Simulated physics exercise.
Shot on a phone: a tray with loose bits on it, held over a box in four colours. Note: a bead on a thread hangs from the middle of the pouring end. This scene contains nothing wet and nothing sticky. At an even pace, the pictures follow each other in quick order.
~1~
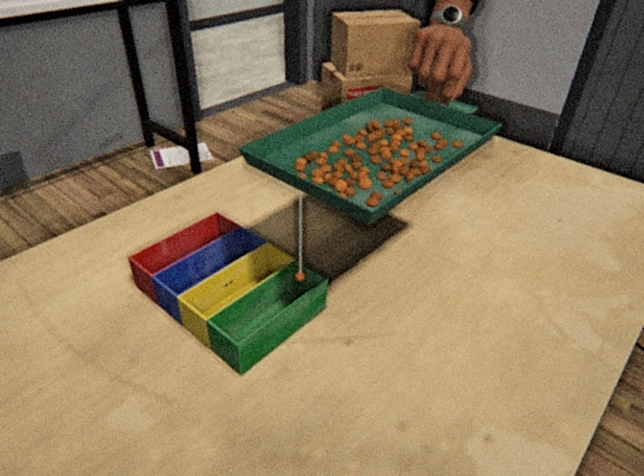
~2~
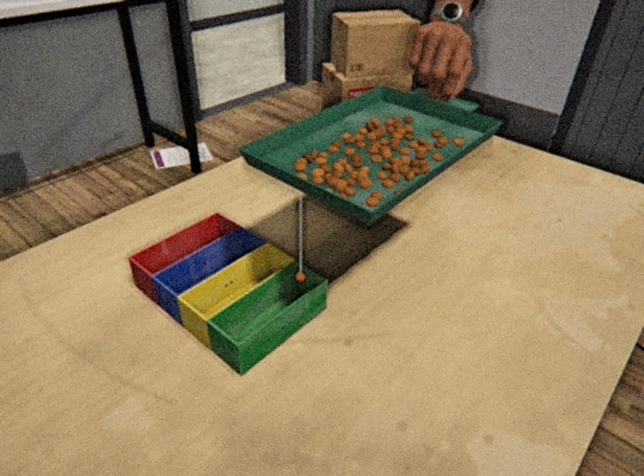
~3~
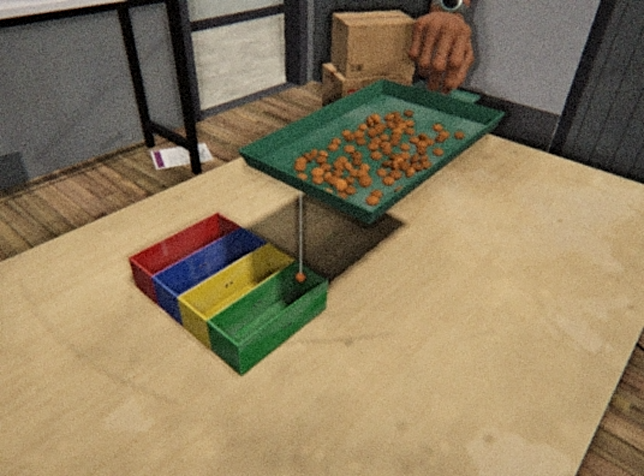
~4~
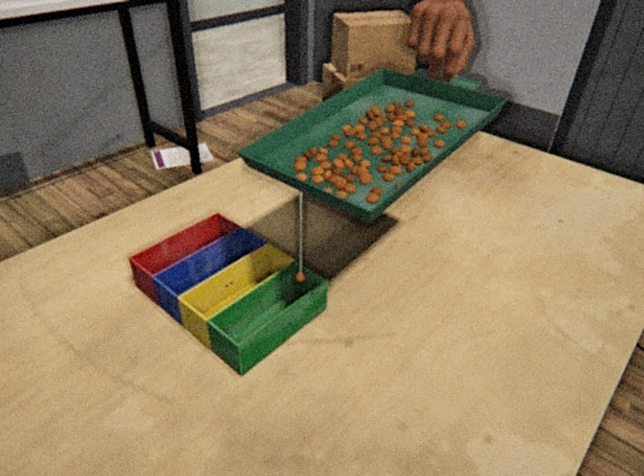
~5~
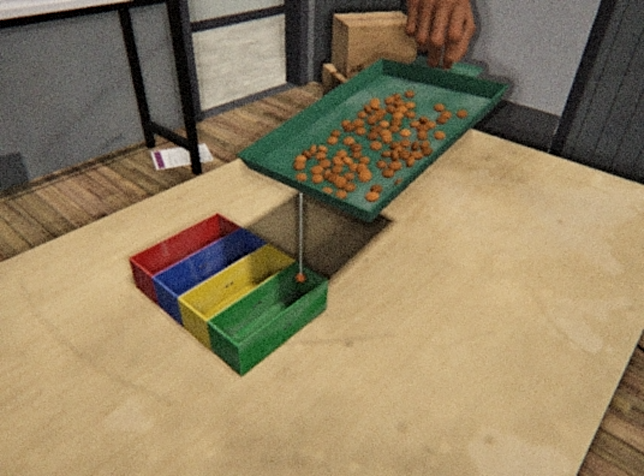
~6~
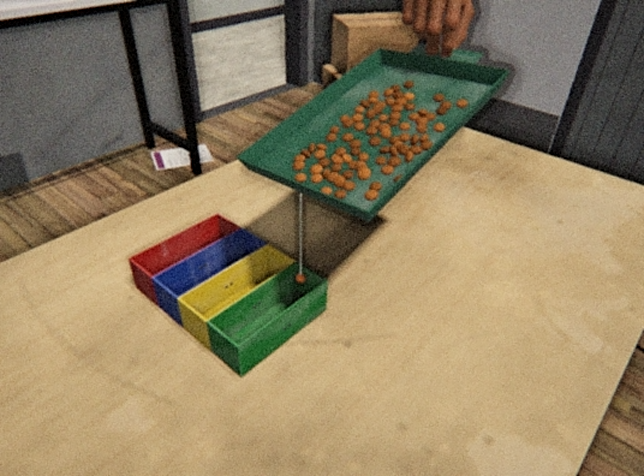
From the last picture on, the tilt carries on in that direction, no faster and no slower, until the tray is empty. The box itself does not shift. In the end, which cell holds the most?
The yellow cell holds the most.
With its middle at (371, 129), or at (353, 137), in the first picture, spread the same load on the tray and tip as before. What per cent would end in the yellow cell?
First some 60, then 50 per cent.
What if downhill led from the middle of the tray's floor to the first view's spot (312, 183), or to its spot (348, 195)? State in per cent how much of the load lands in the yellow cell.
30 % and 0 %.
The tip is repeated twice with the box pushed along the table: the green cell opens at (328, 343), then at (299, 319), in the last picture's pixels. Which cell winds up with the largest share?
Try 1: The red one. Try 2: The blue one.
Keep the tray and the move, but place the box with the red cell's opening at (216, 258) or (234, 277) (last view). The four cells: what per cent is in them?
Near 100 and 90 percent respectively.
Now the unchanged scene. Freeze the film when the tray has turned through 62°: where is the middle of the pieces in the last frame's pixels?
The middle of the pieces lands at roughly (291, 169).
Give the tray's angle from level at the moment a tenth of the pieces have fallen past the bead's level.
About 90 degrees.
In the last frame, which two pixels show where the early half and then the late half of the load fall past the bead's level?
I'd place the first part at (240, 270) and the rest at (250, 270).
Soon after the last picture, tray tipped steeply; nearly all on the tray; a stray few falling or outside the box.
A little later, tray tipped past a quarter turn; a small part on the tray; about a third in the yellow cell; a small part in the green cell; a small part in the blue cell; about a third falling or outside the box.
Later still, tray tipped past a quarter turn; about half in the yellow cell; about a quarter in the green cell; about a quarter in the blue cell; a small part falling or outside the box.
At rest, tray tipped past a quarter turn; about half in the yellow cell; about a quarter in the green cell; about a quarter in the blue cell; none in the red cell; a small part outside the box.
